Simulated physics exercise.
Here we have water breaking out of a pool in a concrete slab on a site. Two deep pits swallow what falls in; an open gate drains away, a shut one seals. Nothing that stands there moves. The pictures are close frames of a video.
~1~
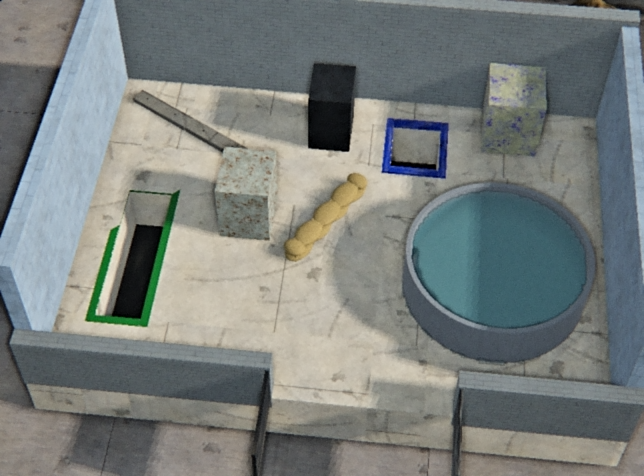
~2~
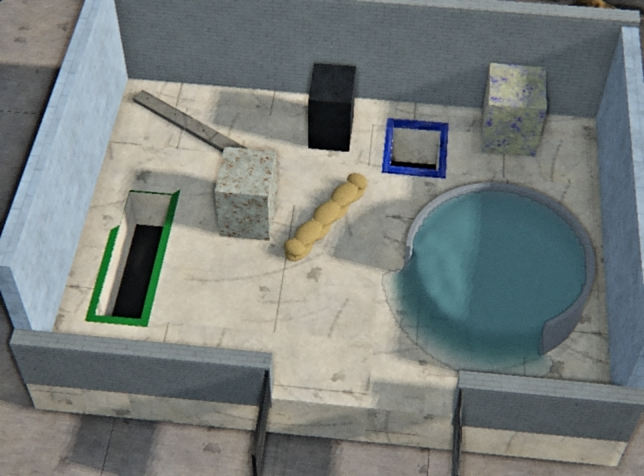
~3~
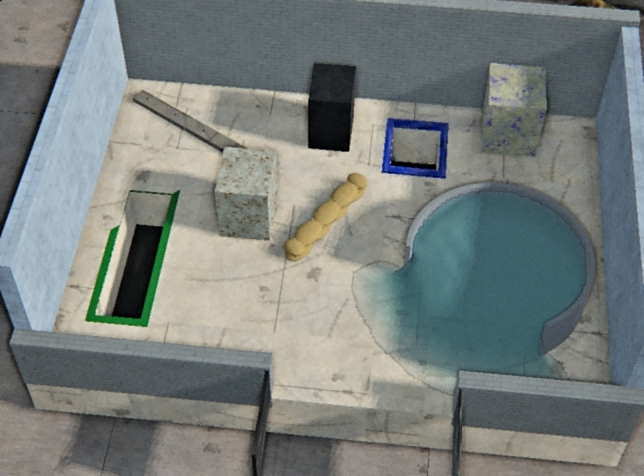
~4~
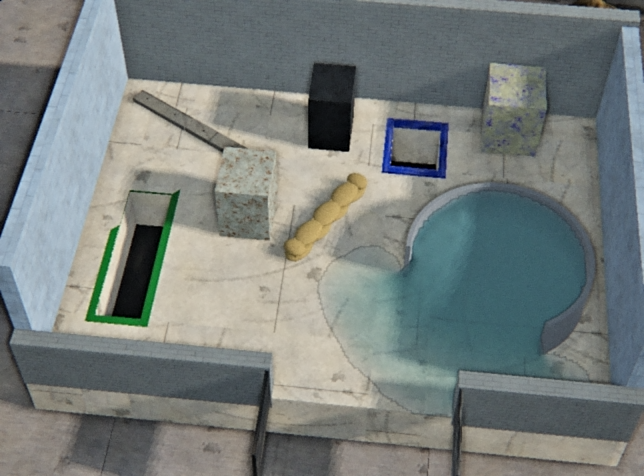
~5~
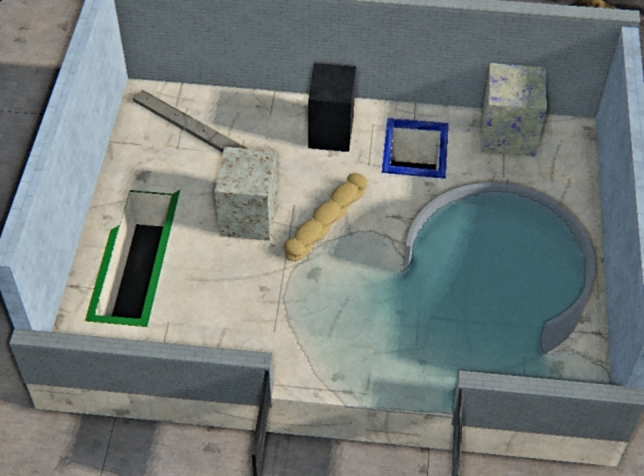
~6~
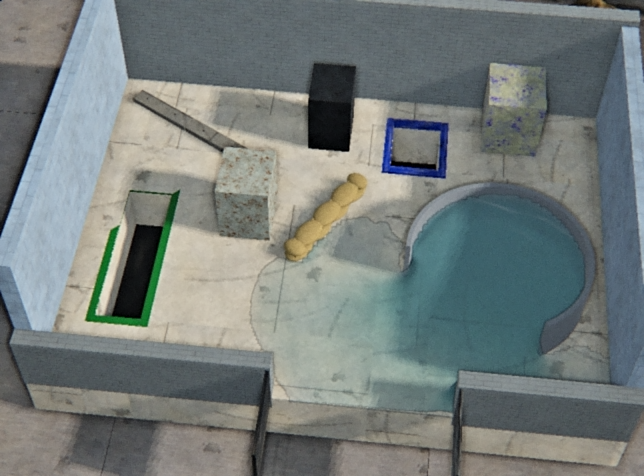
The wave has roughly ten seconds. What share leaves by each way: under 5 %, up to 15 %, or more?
One by one: The gate takes over 15 %; the green pit takes over 15 %; the blue pit takes under 5 %.
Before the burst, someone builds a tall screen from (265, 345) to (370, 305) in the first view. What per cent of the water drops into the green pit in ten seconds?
Parts in a hundred: Green 8.
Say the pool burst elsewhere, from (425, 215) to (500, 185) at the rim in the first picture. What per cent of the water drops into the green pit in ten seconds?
Parts in a hundred: Green 8.
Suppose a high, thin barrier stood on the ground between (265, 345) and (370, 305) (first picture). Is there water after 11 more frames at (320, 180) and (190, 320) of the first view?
As listed: Dry, wet.
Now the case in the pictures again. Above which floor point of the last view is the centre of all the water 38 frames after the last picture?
Roughly at (419, 278).
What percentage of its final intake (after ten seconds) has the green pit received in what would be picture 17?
Close to 5 %.
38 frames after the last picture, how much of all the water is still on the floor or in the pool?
Close to 46 %.
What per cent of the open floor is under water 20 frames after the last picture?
About 45 per cent.
A moment on, water covers 35 % of the floor; the gate 10 %, the green pit 0 %, the blue pit 0 %.
Next, water covers 40 % of the floor; the gate 23 %, the green pit 1 %, the blue pit 0 %.
Then, water covers 45 % of the floor; the gate 34 %, the green pit 4 %, the blue pit 0 %.
Later, water covers 60 % of the floor; the gate 42 %, the green pit 13 %, the blue pit 0 %.
In the end, water covers 75 % of the floor; the gate 46 %, the green pit 19 %, the blue pit 0 %.
